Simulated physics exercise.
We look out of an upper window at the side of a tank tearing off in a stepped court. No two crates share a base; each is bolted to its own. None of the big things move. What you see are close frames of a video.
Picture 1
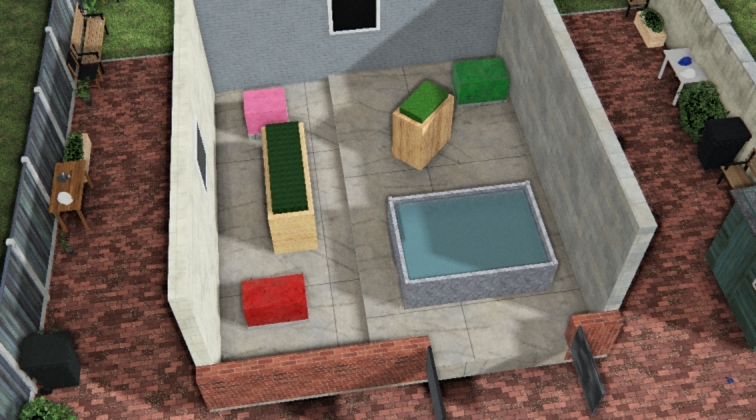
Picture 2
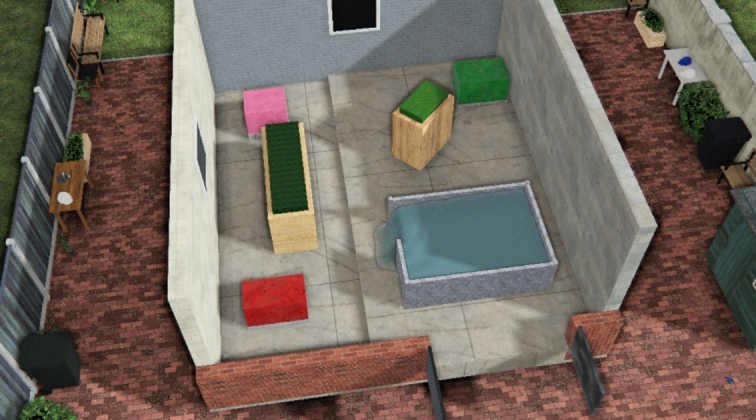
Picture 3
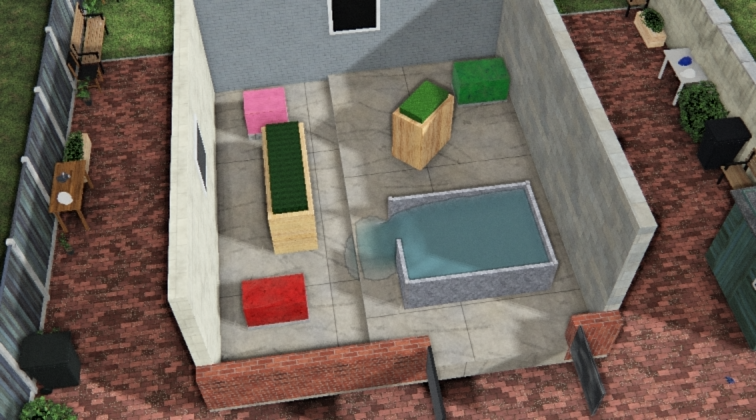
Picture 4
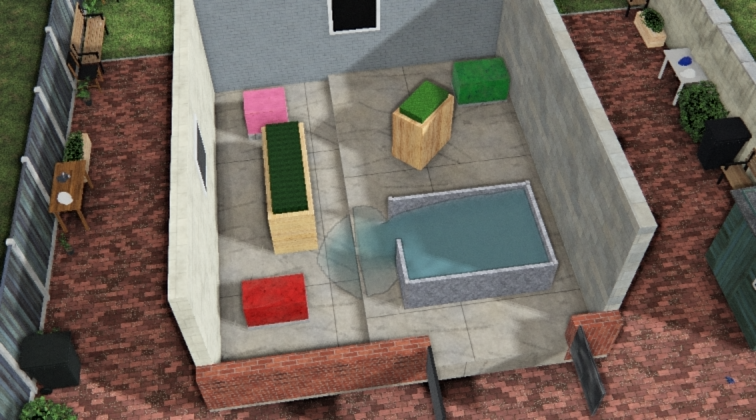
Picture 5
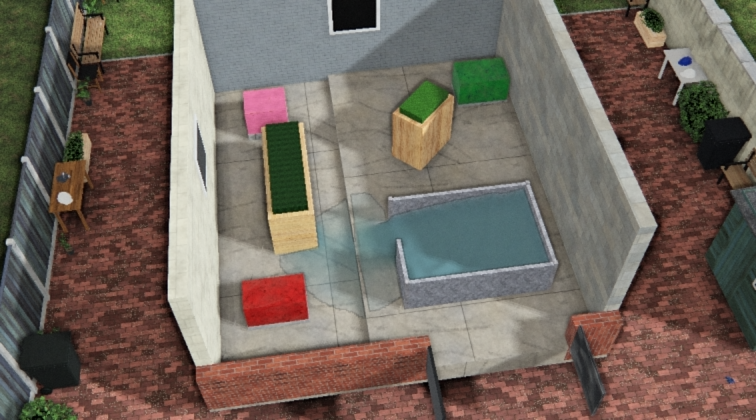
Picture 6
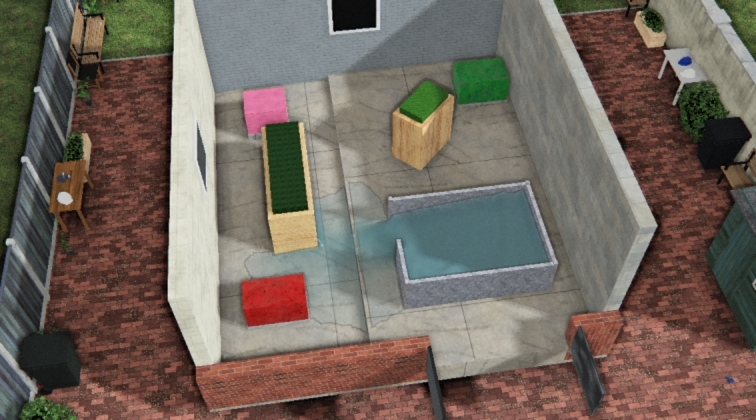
Water poured out through a gap in the left side of a stone tank in a walled courtyard, then spread leftward across the paving toward the long wooden planter and the red crate.
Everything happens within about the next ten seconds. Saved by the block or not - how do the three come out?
Red crate: Reached by water, pink crate: Reached by water, green crate: Kept safe.
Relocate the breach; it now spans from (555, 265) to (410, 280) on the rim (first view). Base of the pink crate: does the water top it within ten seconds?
One at a time, the pink crate is still clear.
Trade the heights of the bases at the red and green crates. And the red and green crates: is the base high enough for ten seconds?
One by one: Red crate is topped, green crate is spared.
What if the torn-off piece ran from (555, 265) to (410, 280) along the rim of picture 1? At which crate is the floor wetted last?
The crate marked pink.
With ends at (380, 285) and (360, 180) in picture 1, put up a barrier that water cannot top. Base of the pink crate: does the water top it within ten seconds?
As I see it, the pink crate one is left untouched.
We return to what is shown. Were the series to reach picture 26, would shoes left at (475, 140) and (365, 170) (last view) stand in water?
Clear, then clear.
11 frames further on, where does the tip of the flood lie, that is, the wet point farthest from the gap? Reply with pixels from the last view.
Close to (277, 89), I think.
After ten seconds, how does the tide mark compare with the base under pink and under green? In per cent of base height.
Roughly 130 and 20 per cent respectively.
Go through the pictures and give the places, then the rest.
The first frame shows still water in the tank at (470, 233).
In the second frame, the front is at (383, 227), out from the gap at (396, 236).
In the third frame, water pours out at (396, 238) and has run to (350, 265).
In the fourth frame, water pours out at (396, 239) and has run to (321, 260).
In the fifth frame, water pours out at (396, 239) and has run to (286, 256).
In the sixth frame, the front is at (251, 260), out from the gap at (396, 238).
A moment on, water covers 20 % of the floor; the red crate water round its plinth, the pink crate not reached, the green crate not reached.
Next, water covers 35 % of the floor; the red crate water round its plinth, the pink crate water round its plinth, the green crate not reached.
Then, water covers 50 % of the floor; the red crate water round its plinth, the pink crate water round its plinth, the green crate not reached.
Later, water covers 50 % of the floor; the red crate water round its plinth, the pink crate water round its plinth, the green crate not reached.
In the end, water covers 55 % of the floor; the red crate was topped, the pink crate was topped, the green crate stayed above the water.
